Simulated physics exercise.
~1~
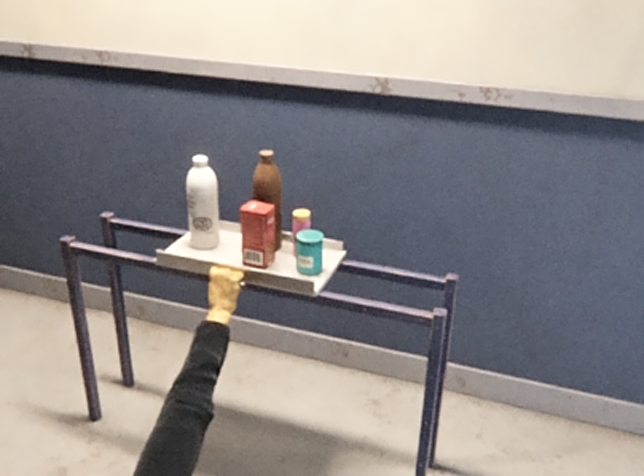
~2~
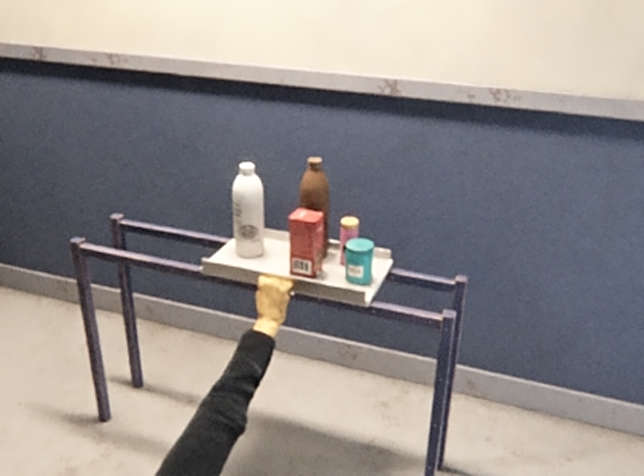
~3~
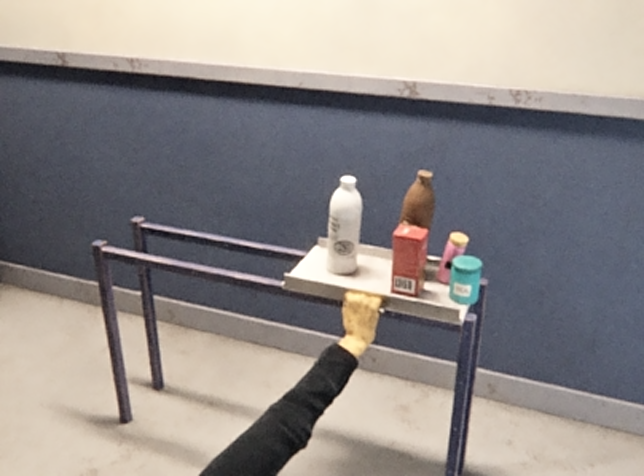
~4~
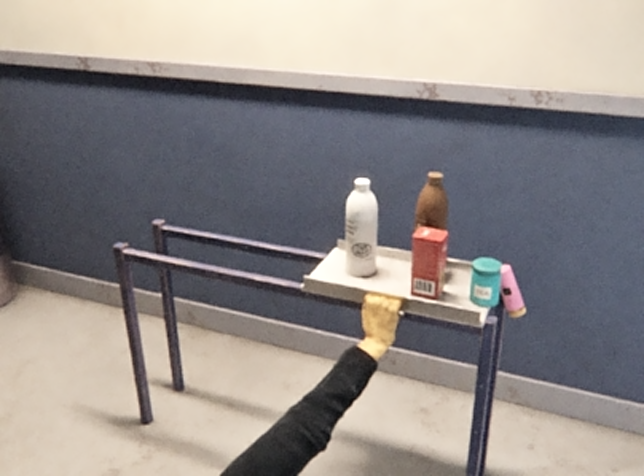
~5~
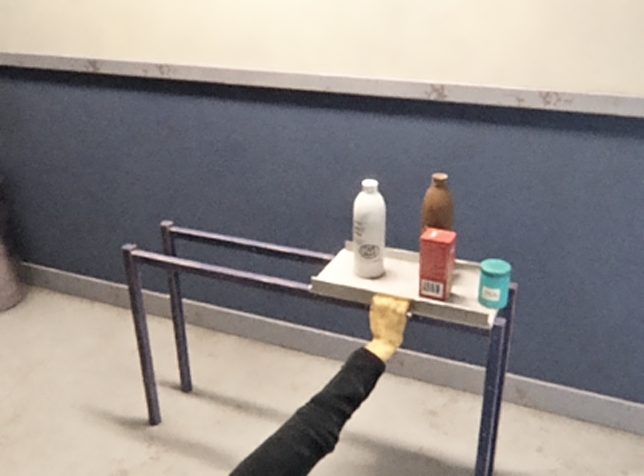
A gloved hand slid a tray holding two bottles, a red carton, a turquoise jar and a small pink container rightward along two rails, until the pink one tipped and fell off the right end, leaving the others standing on the tray.
